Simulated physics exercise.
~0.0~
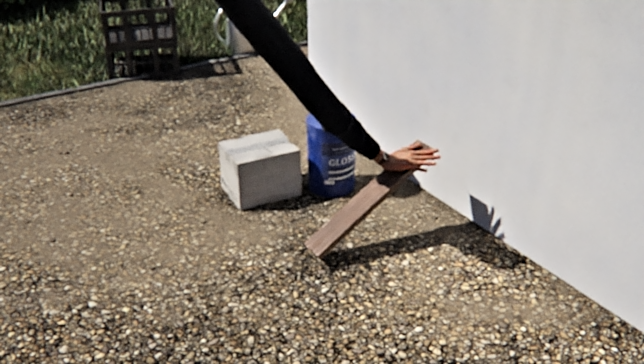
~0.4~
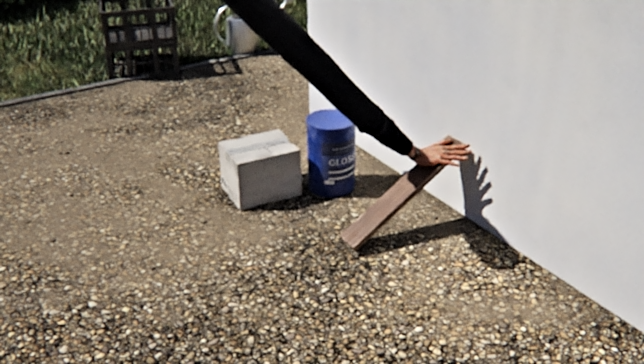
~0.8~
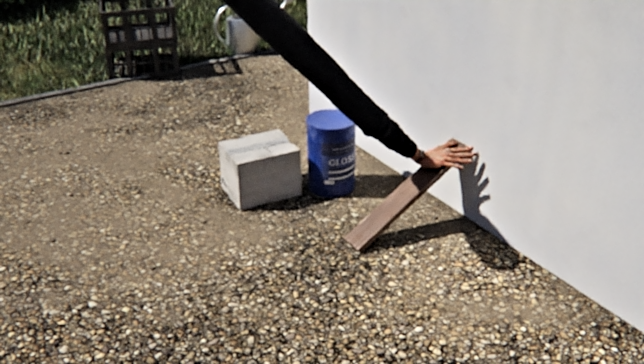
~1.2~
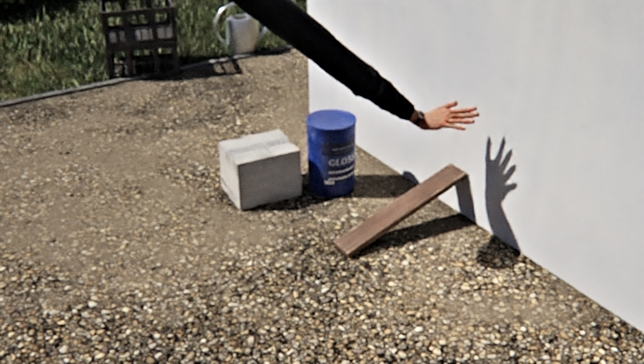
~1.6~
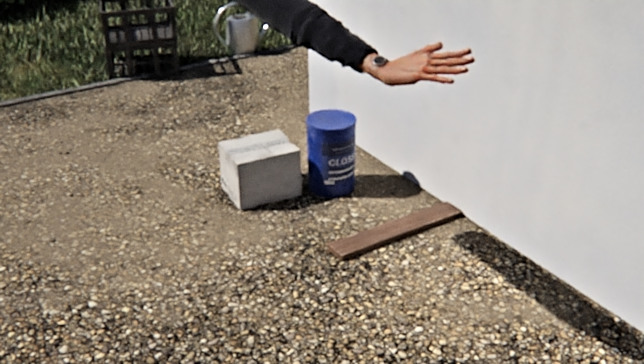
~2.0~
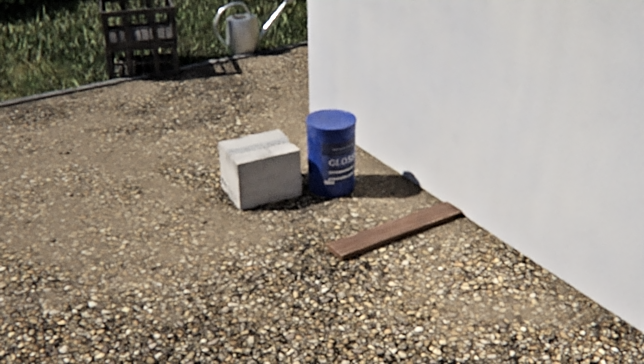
Brown plank propped against a white wall by a hand, then slipping down flat onto the gravel once let go.
